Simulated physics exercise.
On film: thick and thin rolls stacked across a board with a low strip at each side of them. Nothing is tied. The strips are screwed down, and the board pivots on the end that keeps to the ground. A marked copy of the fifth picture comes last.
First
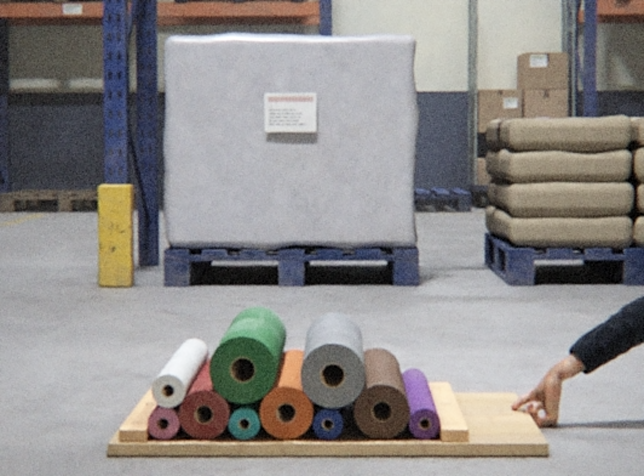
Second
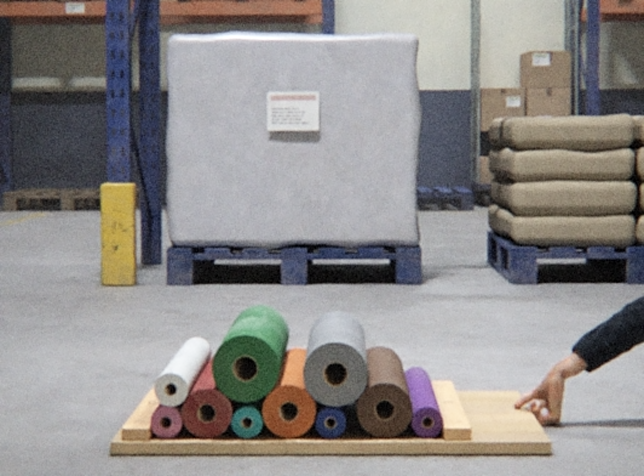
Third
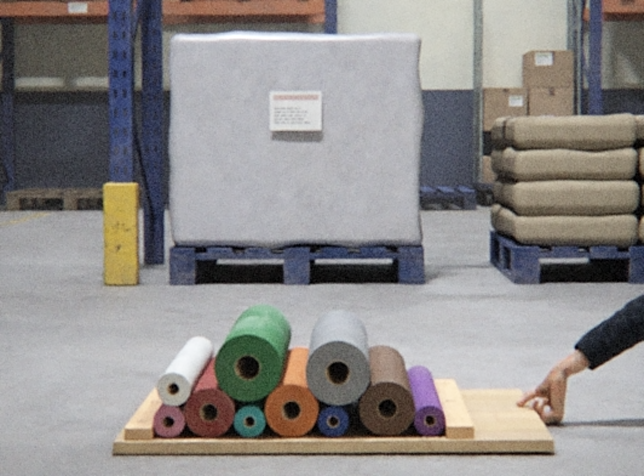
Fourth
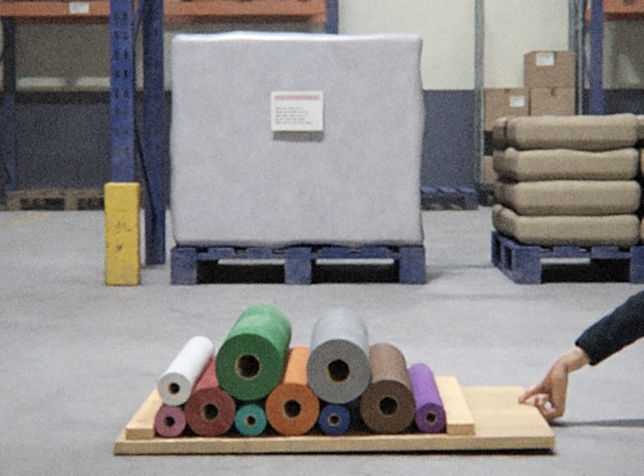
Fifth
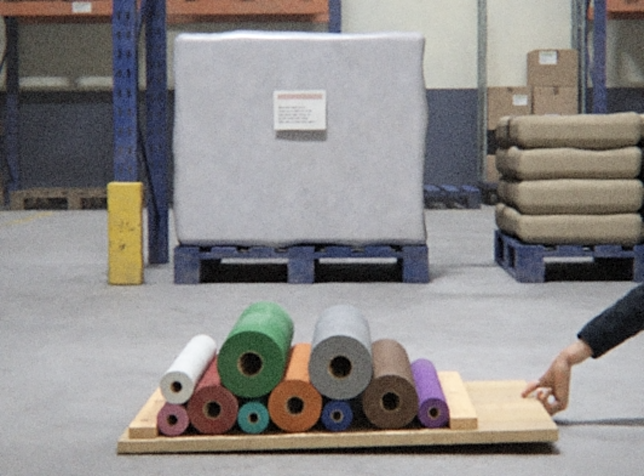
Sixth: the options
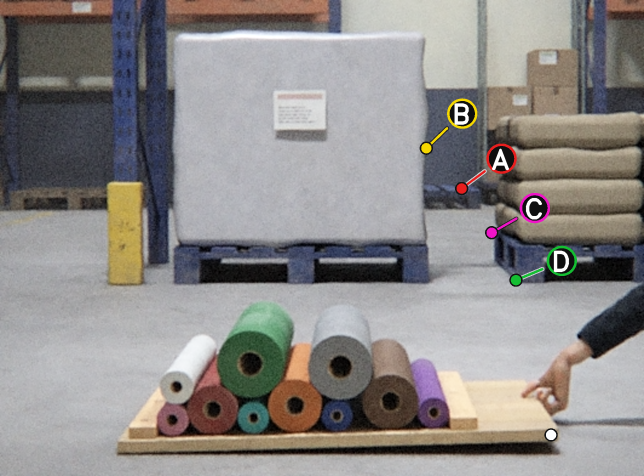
On a warehouse floor, in front of a wrapped load and stacked sacks on blue pallets, colourful rolls lie piled between low strips on a board, a hand at its right end. The view drifts slightly, then the hand raises that end a little while the left stays down and the rolls keep their places.
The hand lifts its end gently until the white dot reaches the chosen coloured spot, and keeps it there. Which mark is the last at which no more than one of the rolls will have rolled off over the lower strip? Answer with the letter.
No higher than A.
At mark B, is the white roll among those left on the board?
No, with B.
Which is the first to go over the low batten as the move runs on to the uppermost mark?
It is the white one.
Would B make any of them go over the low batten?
Yes.
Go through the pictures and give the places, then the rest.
Brown roll (382, 411); purple roll (425, 423); white roll (168, 391), in the first picture.
White roll (171, 389); green roll (246, 368), in the second picture.
Board (335, 413); brown roll (387, 408); purple roll (430, 420); turquoise roll (250, 421), in the third picture.
Board (336, 411); red roll (210, 411), in the fourth picture.
Board (338, 408); red roll (213, 410), in the fifth picture.
On the copy, A at (462, 188); B at (426, 148); C at (492, 233); D at (516, 280); the white dot at (551, 435).
On A. First, board at 20°.
Then, board at 37°.
Finally, board at 37°, one over the low batten (white).
By contrast, B three over the low batten (white, green, grey); C one over the low batten (white); D one over the low batten (white).
